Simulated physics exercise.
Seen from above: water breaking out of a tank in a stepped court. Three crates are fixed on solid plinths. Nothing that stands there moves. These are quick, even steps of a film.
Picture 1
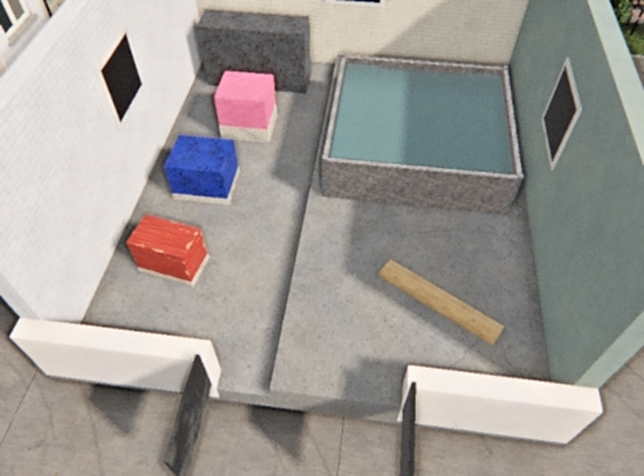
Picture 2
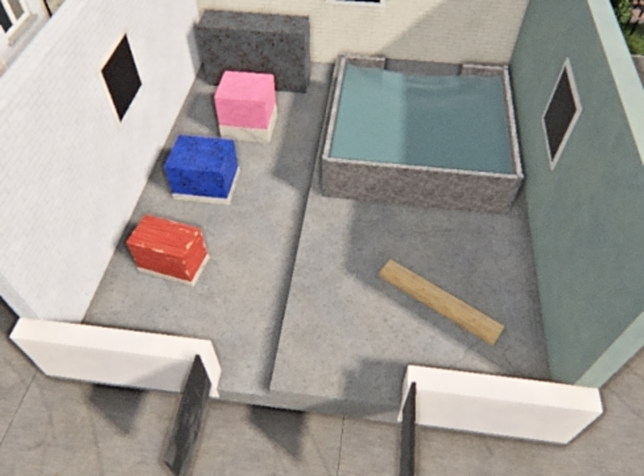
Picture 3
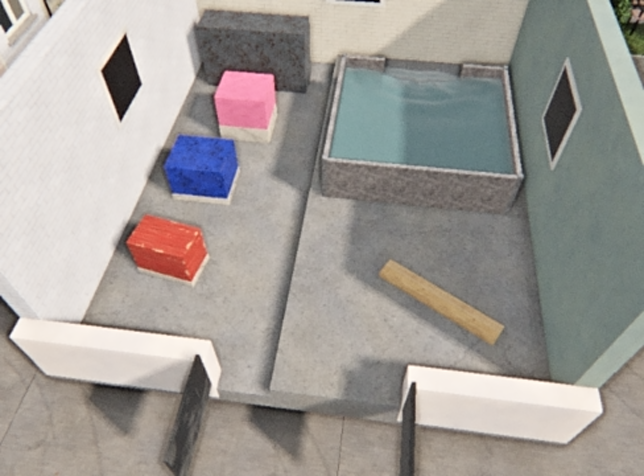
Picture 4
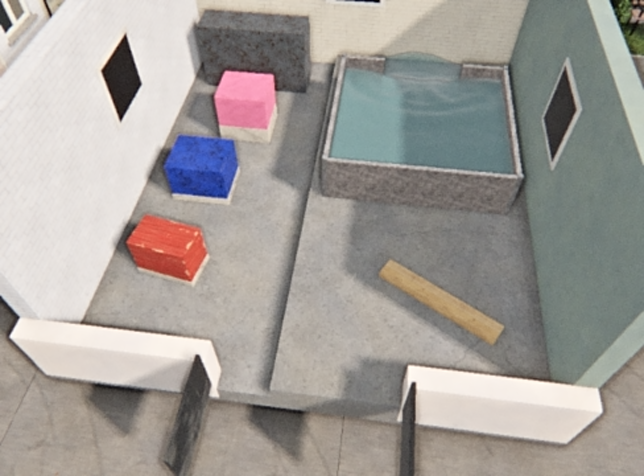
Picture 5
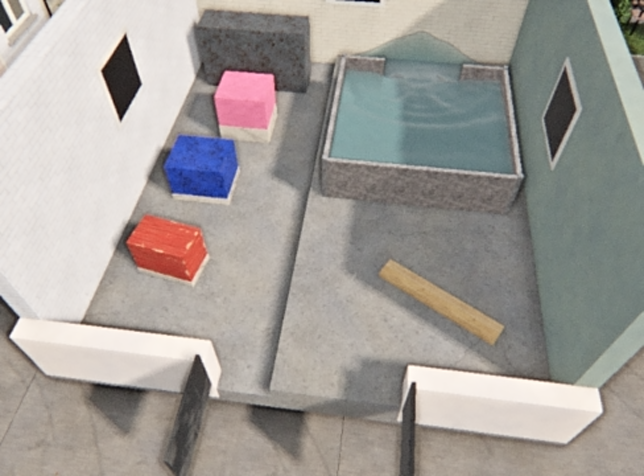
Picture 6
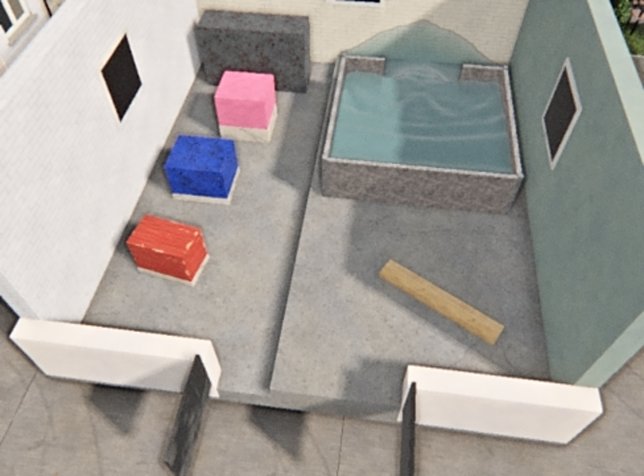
The footage shows a stepped court with red, blue and pink blocks and a stone-edged water tank, its surface still at first; then a gap appears on the far side, and water pours out and spreads beyond as ripples form.
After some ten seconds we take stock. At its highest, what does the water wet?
In the end: The pink crate escapes dry; the blue crate is wetted; the red crate is wetted.
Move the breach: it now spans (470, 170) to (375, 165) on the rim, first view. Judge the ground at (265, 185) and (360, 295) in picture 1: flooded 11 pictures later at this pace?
In that order: No water, wet.
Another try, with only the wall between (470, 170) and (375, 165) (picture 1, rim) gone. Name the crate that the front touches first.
I say the red crate.
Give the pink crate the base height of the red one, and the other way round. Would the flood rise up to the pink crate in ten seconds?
Then: Pink crate is topped.
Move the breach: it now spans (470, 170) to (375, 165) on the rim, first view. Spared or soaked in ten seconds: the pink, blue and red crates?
In short: The pink crate is safe; the blue crate ends up wet; the red crate is wetted.
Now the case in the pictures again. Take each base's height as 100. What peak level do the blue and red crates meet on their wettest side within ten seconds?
Roughly 180 per cent, then 260 per cent.
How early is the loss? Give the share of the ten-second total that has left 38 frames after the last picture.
About 30 per cent.
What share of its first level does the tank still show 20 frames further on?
Roughly 52 per cent.
A moment on, water covers 15 % of the floor; the pink crate not reached, the blue crate not reached, the red crate not reached.
Next, water covers 30 % of the floor; the pink crate water round its plinth, the blue crate not reached, the red crate not reached.
Then, water covers 60 % of the floor; the pink crate water round its plinth, the blue crate water round its plinth, the red crate water round its plinth.
Later, water covers 90 % of the floor; the pink crate water round its plinth, the blue crate water round its plinth, the red crate water round its plinth.
In the end, water covers 95 % of the floor; the pink crate stayed above the water, the blue crate was topped, the red crate was topped.
